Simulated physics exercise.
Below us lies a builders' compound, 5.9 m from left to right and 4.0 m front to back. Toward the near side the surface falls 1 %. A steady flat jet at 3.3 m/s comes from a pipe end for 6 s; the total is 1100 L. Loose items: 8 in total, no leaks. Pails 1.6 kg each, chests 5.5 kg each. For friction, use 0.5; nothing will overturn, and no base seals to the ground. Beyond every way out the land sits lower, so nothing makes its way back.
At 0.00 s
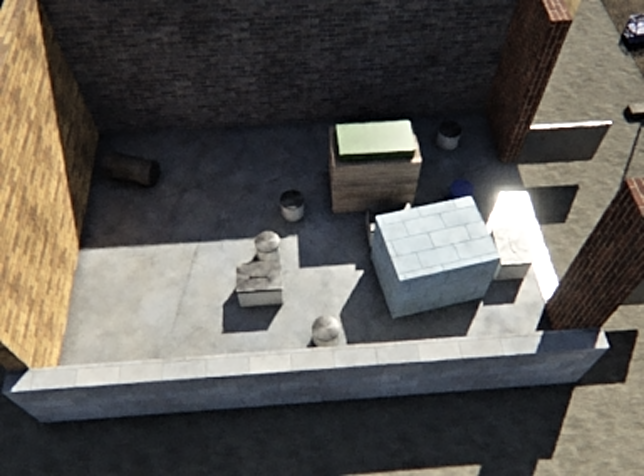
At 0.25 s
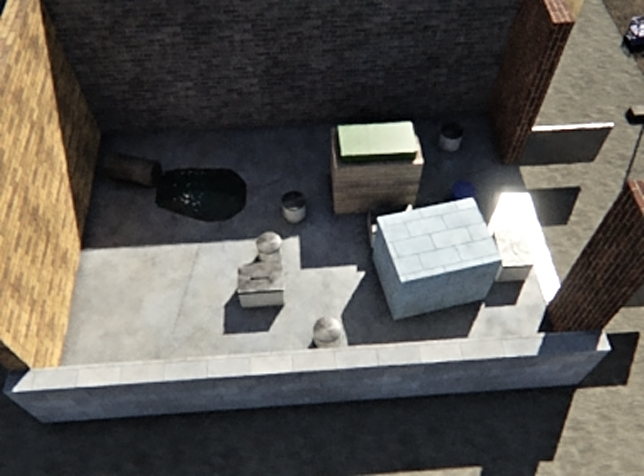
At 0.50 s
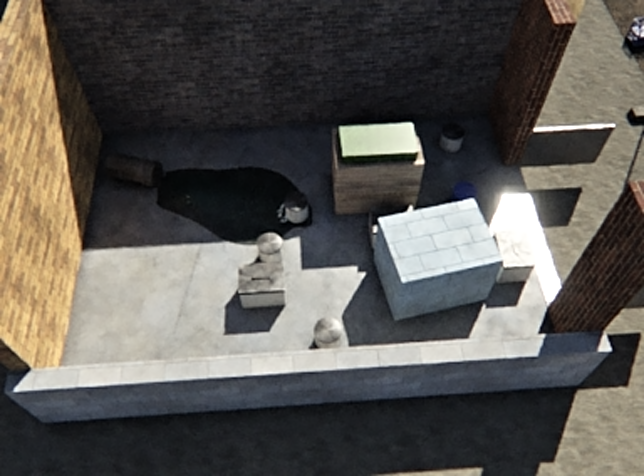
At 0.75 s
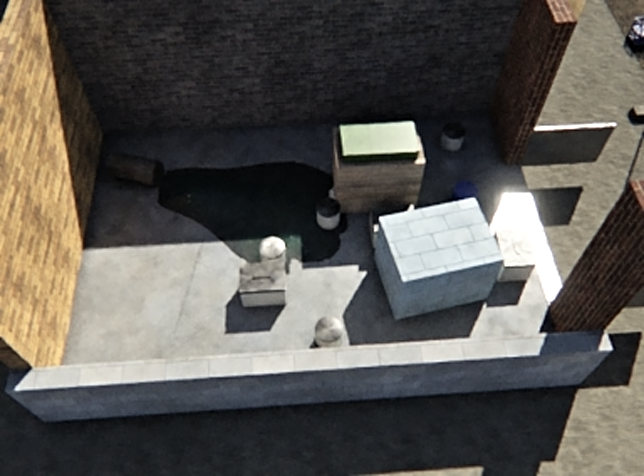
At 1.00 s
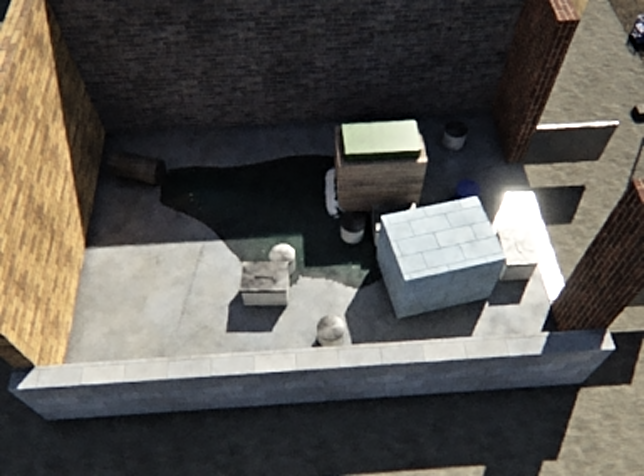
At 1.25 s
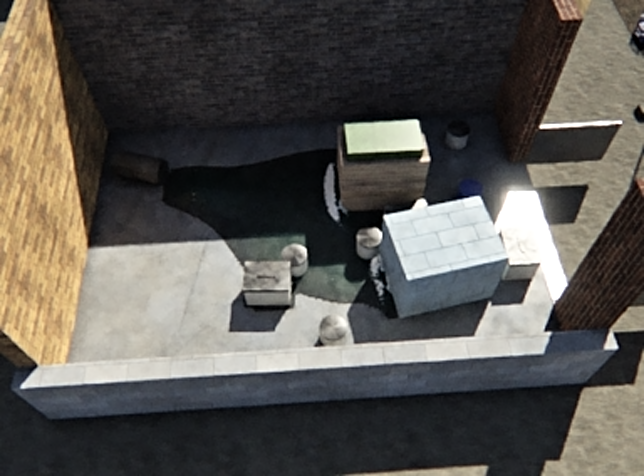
Walled builders' compound with dark water spreading from a pipe end at left, pushing pails rightward among chests and blocks.
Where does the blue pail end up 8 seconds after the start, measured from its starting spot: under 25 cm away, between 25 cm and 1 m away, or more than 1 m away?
It ends up more than a metre away.
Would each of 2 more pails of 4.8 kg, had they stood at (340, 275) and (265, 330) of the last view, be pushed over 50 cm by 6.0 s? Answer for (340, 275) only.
Farther than that.
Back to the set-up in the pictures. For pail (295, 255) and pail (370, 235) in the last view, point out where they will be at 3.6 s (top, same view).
About (271, 326) for the first and (494, 298) for the second.
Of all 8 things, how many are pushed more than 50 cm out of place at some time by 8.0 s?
Tally: 7.
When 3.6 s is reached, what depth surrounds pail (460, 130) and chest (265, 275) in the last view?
3 and 2 cm.
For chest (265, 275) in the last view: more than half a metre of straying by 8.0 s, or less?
That one comes out within it.
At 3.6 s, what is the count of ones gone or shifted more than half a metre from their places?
By then the count is 5.
After 1.8 s the blue pail is near (473, 187), 0.0 m from its start, aground; 0 of 8 are out; 2 afloat.
After 3.6 s the blue pail has gone out; 2 of 8 are out; 3 afloat.
After 5.6 s the blue pail has gone out; 3 of 8 are out; 4 afloat.
After 8.0 s the blue pail has gone out; 4 of 8 are out; 3 afloat.
